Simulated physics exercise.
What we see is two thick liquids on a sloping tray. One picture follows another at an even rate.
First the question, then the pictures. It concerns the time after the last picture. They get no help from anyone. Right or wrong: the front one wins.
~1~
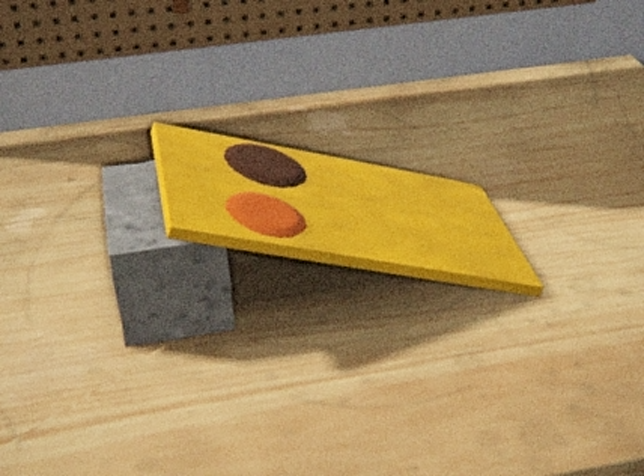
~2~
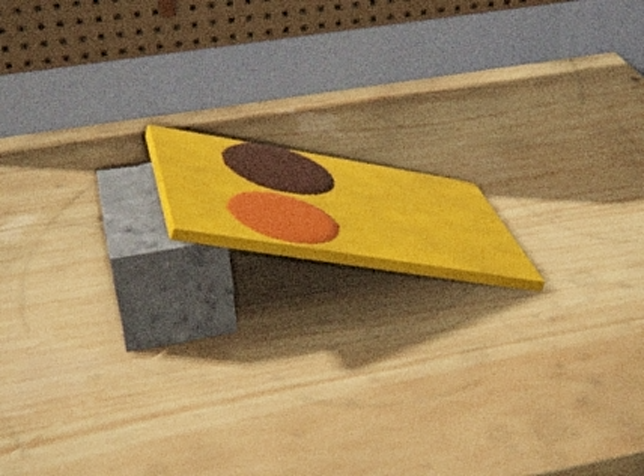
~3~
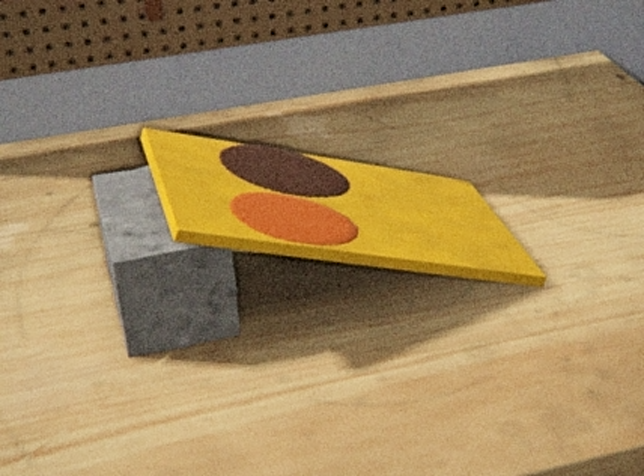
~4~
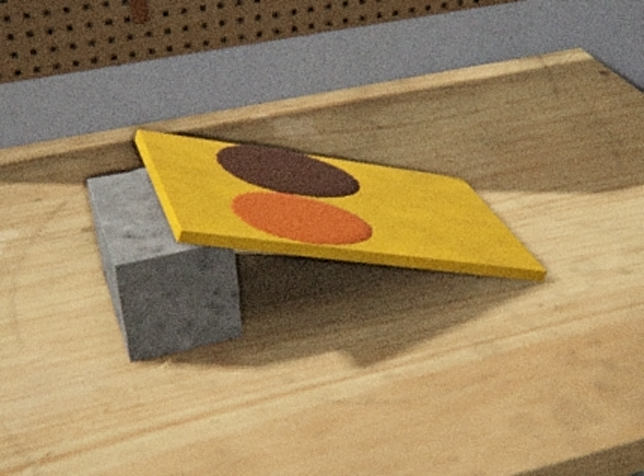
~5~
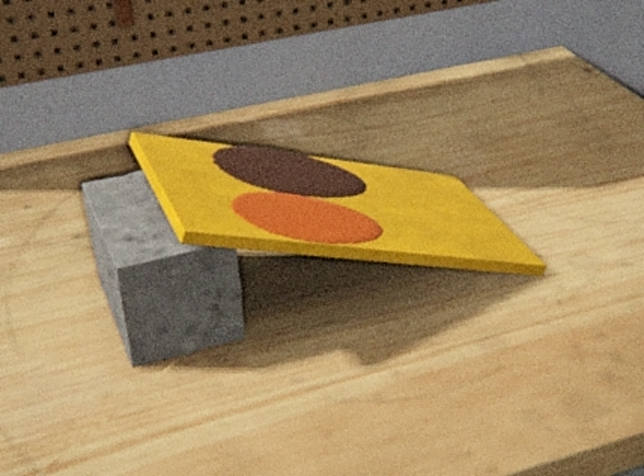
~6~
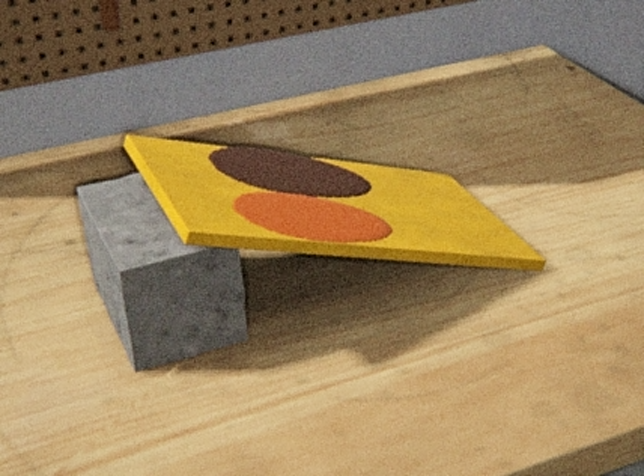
Wrong - the back one wins.
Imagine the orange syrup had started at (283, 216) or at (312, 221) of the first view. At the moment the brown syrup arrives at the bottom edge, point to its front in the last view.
On the first try its tip is near (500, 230), and on the second try near (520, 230).
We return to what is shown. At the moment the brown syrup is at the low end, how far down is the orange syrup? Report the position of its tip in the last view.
Around (483, 232).
Next, the orange syrup is three quarters of the way down; the brown syrup is three quarters of the way down.
After that, the orange syrup is three quarters of the way down; the brown syrup is close to the edge.
Finally, the orange syrup is close to the edge; the brown syrup is at the low edge.
